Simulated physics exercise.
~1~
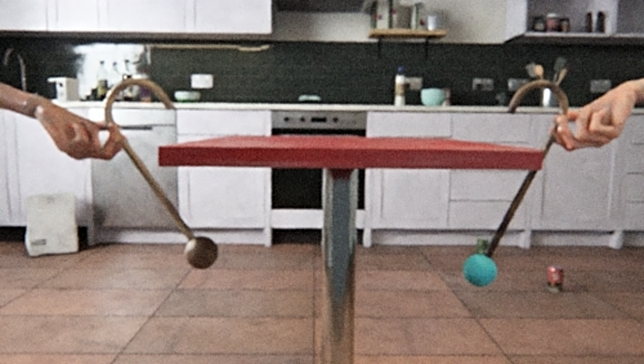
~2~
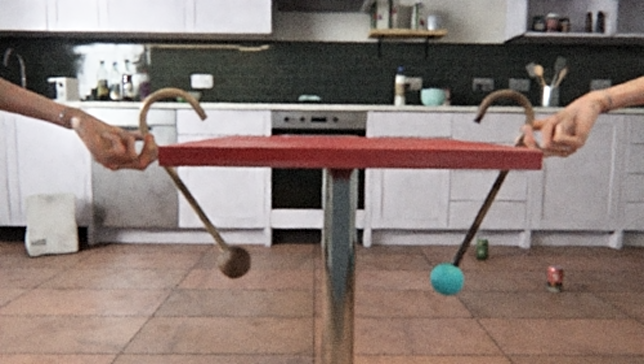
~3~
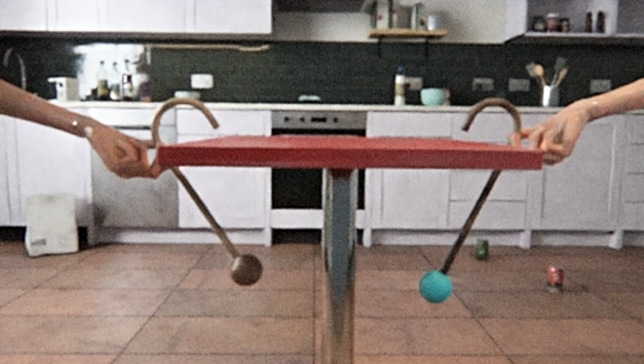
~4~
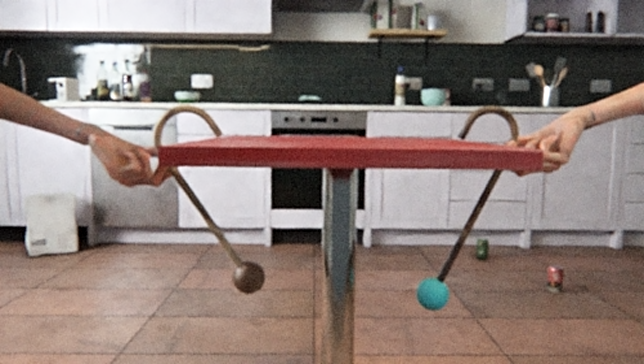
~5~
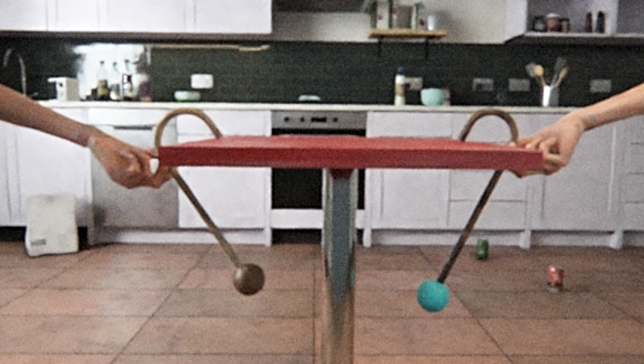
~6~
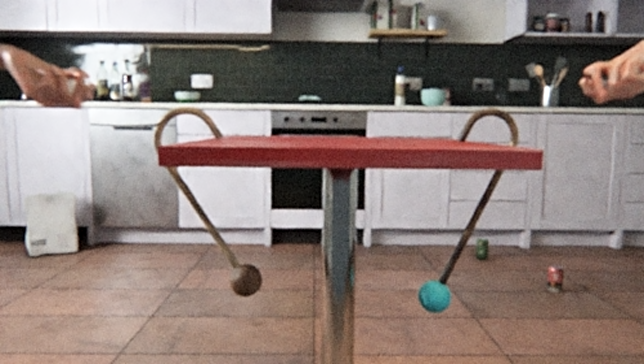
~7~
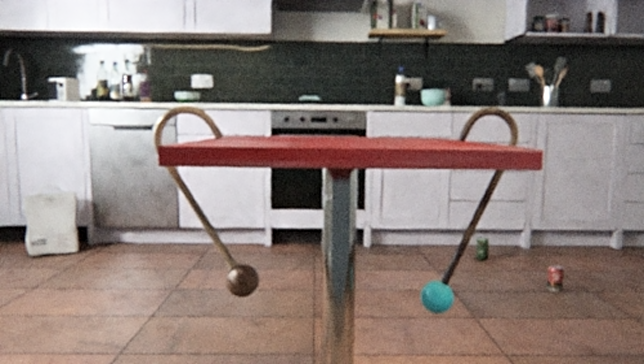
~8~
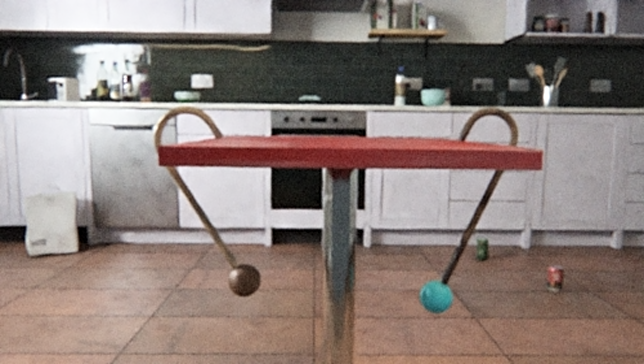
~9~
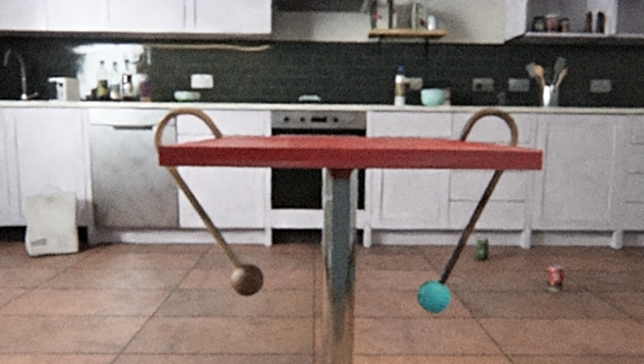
Two hooked rods with brown and turquoise balls being hung by hands on a red table's edges, swaying slightly and staying hanging.
